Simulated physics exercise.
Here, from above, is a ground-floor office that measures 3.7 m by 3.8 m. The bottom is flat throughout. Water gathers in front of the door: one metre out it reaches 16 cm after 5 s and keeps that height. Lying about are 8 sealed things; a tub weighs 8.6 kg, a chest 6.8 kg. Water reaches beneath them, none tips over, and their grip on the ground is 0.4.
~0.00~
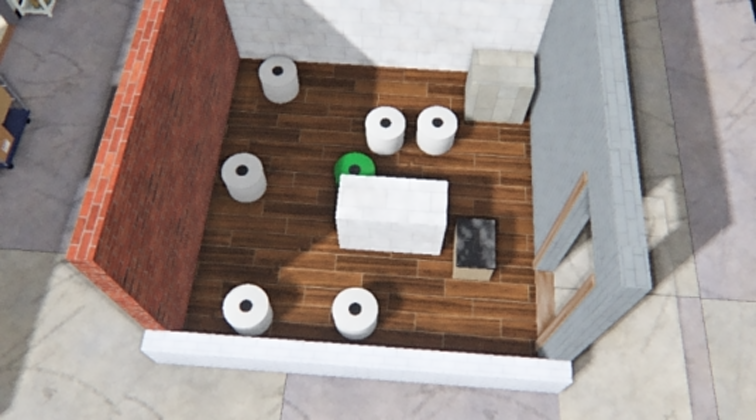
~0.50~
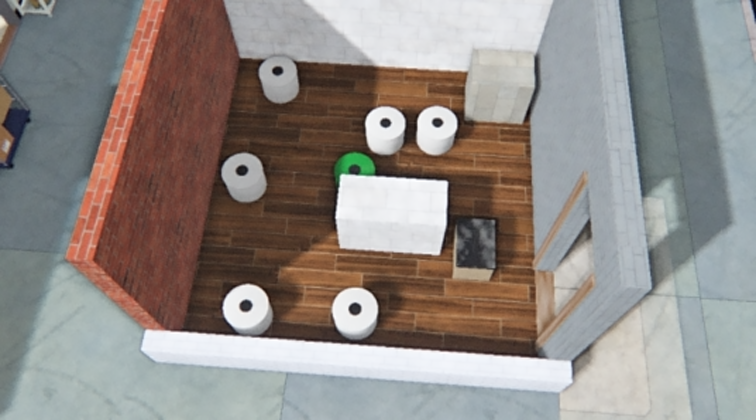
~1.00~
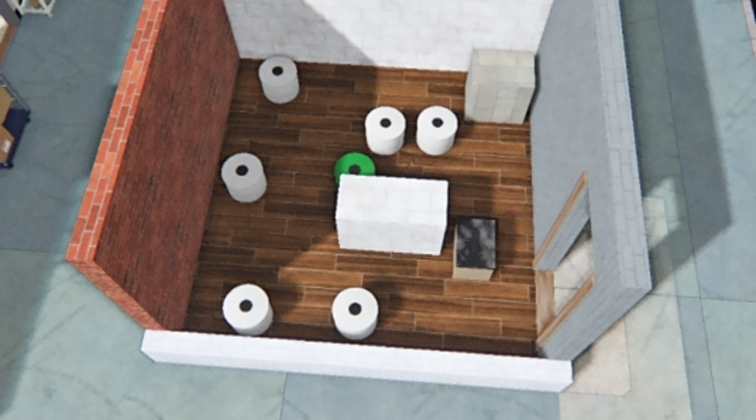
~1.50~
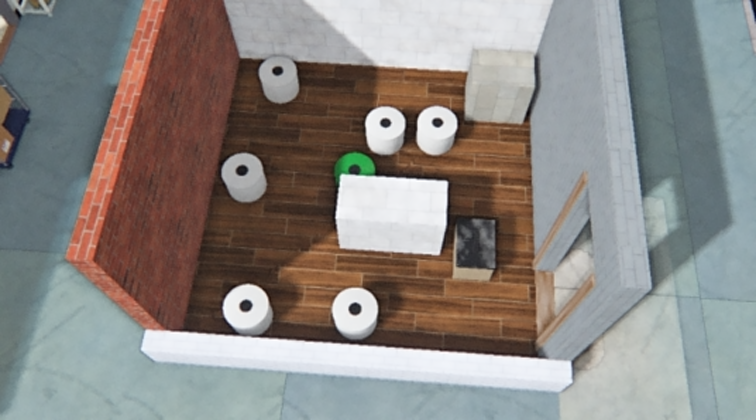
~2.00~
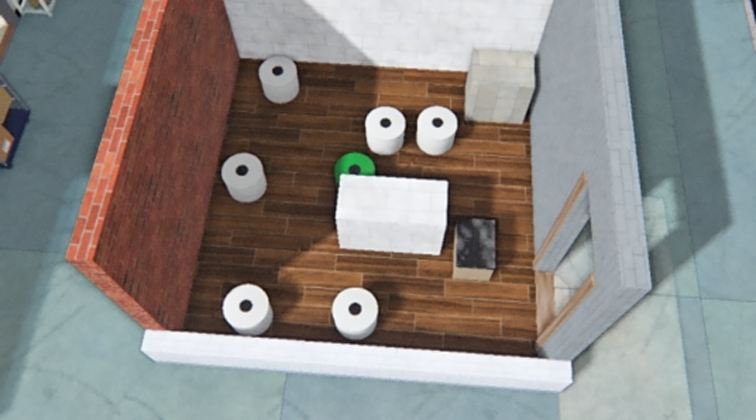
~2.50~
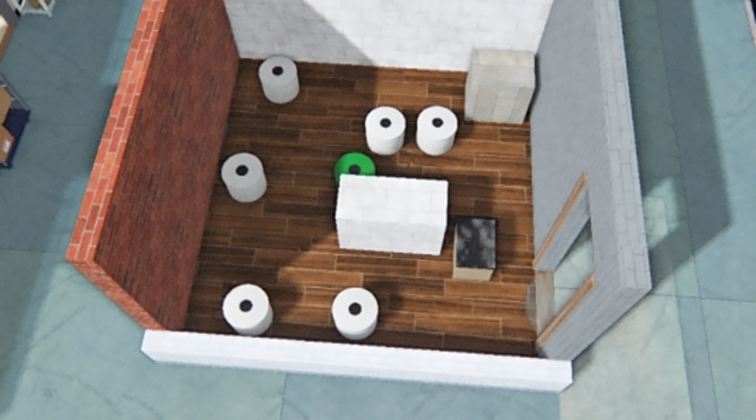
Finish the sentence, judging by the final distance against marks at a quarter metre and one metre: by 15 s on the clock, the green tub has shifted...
It has shifted less than a quarter metre.
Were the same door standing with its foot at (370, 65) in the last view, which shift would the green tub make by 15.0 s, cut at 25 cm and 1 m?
The green tub ends up a great distance away.
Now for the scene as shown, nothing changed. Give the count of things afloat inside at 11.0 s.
I count 1.
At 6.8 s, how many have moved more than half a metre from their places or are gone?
By then 1.
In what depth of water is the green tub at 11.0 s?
Roughly 3 cm deep.
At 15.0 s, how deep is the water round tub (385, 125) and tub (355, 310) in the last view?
I'd estimate 6 cm for the first and 9 cm for the second.
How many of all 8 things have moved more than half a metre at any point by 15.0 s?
The number is 4.
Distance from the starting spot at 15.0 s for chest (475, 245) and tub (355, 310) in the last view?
In that order: 20 cm, 350 cm.
After 3.5 s the green tub is near (355, 170), 0.0 m from its start, aground; 0 afloat.
After 6.8 s the green tub is near (355, 170), 0.0 m from its start, aground; 0 afloat.
After 11.0 s the green tub is near (355, 170), 0.0 m from its start, aground; 1 afloat.
After 15.0 s the green tub is near (353, 173), 0.0 m from its start, aground; 6 afloat.
